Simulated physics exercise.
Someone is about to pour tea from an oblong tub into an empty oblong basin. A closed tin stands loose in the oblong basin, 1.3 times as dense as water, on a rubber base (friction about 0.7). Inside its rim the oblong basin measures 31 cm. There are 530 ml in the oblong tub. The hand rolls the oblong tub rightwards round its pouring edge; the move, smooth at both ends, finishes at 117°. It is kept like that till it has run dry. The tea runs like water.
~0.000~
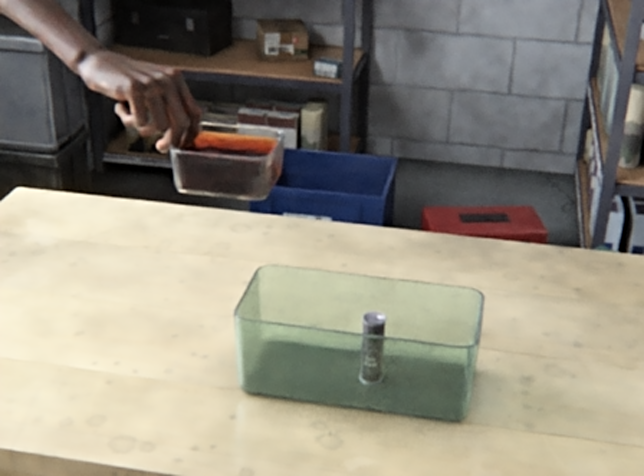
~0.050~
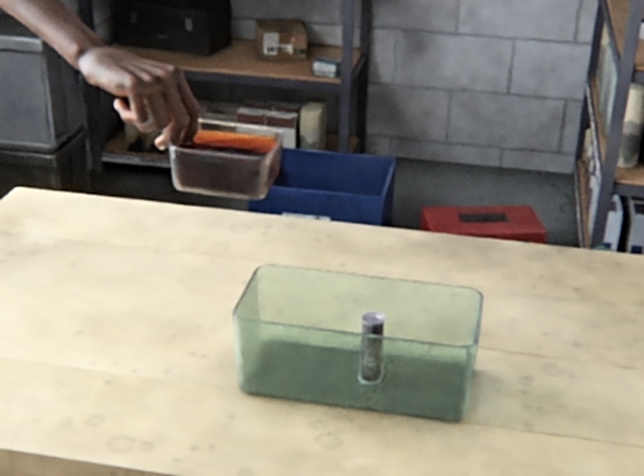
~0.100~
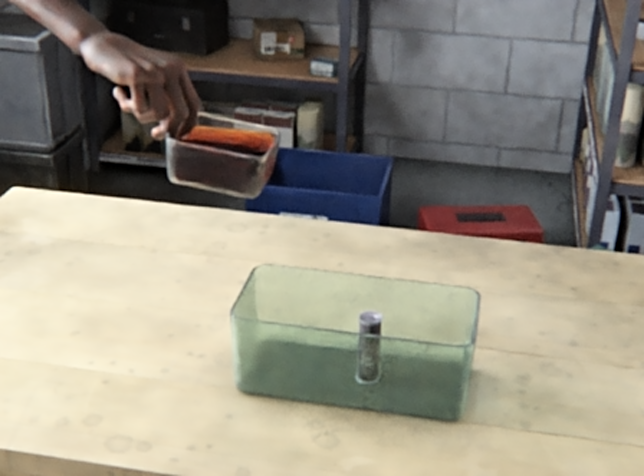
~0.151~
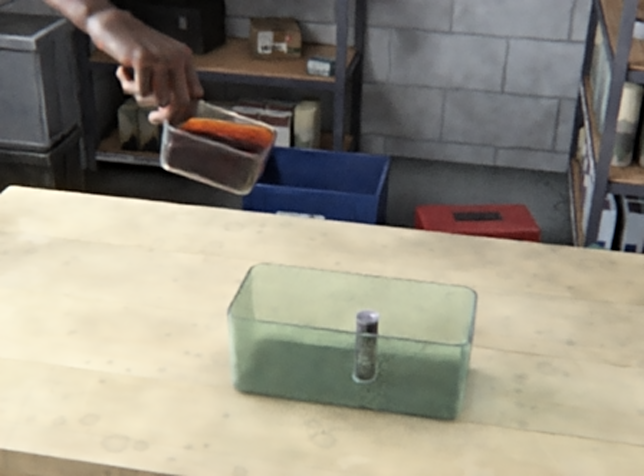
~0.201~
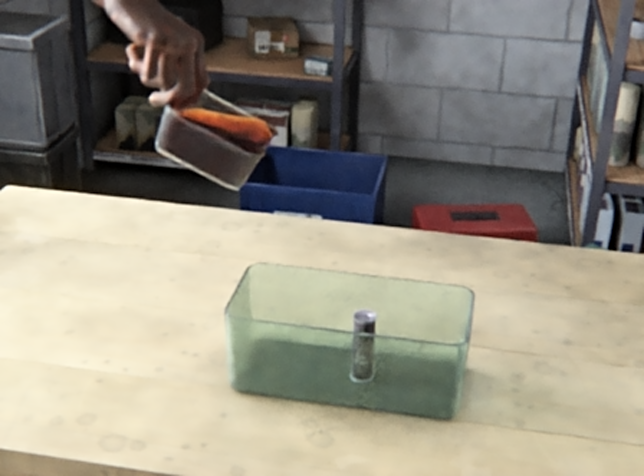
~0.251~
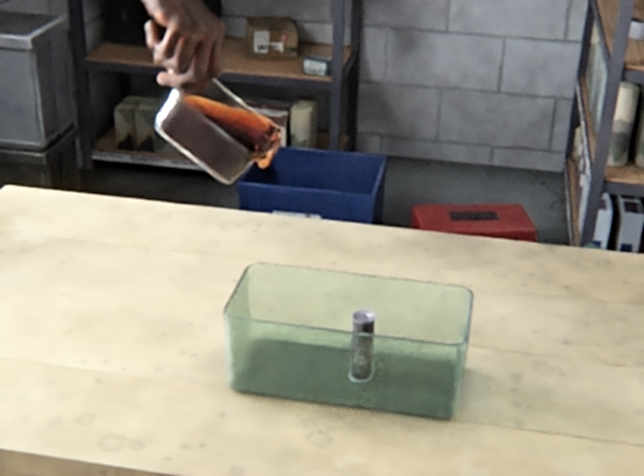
A hand tilts an oblong tub of reddish liquid rightwards above a pale table.
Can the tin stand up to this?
It stays up.
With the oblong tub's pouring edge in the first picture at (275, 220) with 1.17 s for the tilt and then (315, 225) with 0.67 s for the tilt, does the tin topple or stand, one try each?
First it keeps standing; then it remains upright.
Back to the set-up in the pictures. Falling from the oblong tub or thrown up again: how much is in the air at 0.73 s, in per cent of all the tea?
About 10 per cent.
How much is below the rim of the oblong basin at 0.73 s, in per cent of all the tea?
Near 90 in a hundred.
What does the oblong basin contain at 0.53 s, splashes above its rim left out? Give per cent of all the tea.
Some 12 per cent.
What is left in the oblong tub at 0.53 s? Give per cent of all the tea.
Near 12 in a hundred.
After 0.53 s the tilt is 104° and 13 per cent is still to pour; the tin stands where it began.
After 0.73 s the tilt is 117° and 0 per cent is still to pour; the tin stands where it began.
After 0.94 s the tilt is 117° and 0 per cent is still to pour; the tin stands where it began.
After 1.17 s the tilt is 117° and 0 per cent is still to pour; the tin stands where it began.
In the end the tin stands where it began.
